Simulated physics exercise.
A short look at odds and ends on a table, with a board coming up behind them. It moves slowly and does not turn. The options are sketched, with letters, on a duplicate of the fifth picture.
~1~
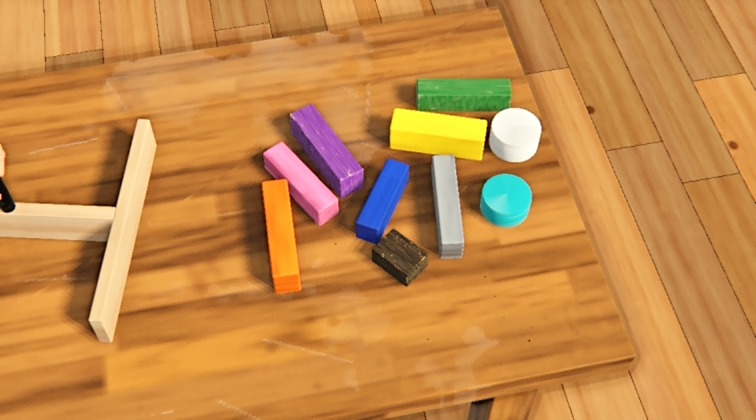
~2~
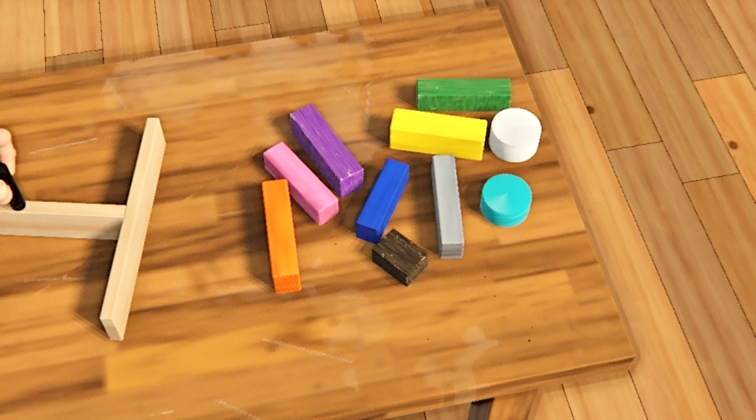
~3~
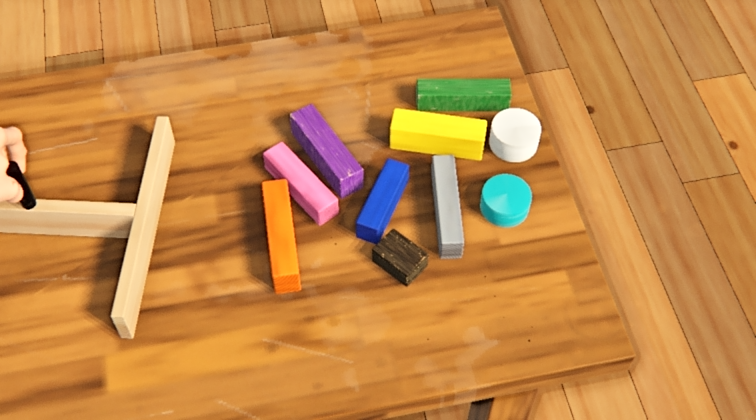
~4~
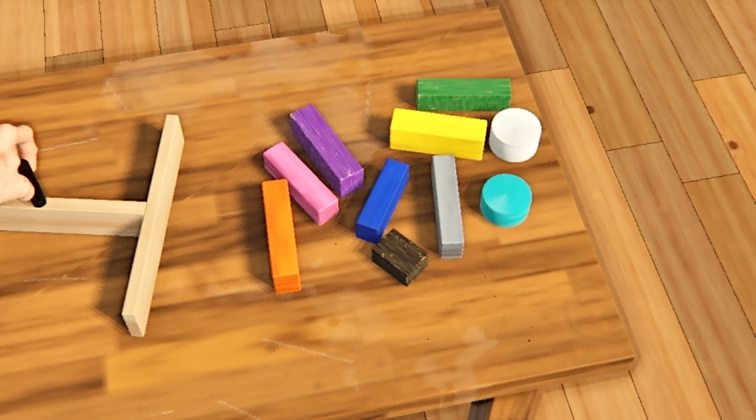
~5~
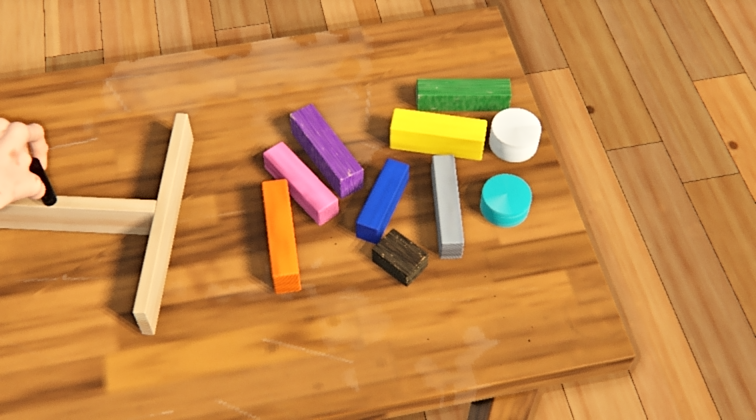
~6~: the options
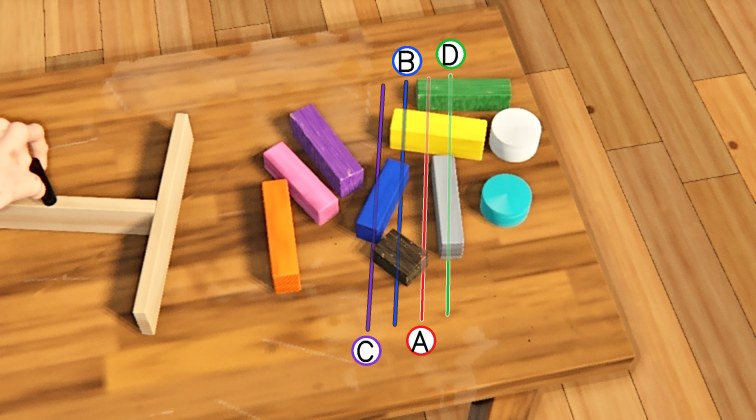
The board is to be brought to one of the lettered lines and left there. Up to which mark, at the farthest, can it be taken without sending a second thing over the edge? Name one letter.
No farther than D.
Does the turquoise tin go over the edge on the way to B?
No.
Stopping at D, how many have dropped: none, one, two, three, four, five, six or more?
In all, one.
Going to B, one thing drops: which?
It is the white tin.
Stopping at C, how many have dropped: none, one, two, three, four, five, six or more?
The count is none.
On the marked copy, A at (426, 189); B at (401, 193); C at (376, 197); D at (449, 185).
Following D. Soon after the start, board (267, 188); orange stick (286, 236); pink stick (313, 186).
Later, board (370, 171); white tin (549, 137); turquoise tin (517, 202).
In the end, board (446, 159); white tin over the edge; turquoise tin (582, 219); one fallen.
As for the rest, A is within the limit but short; B is within the limit but short; C is within the limit but short.
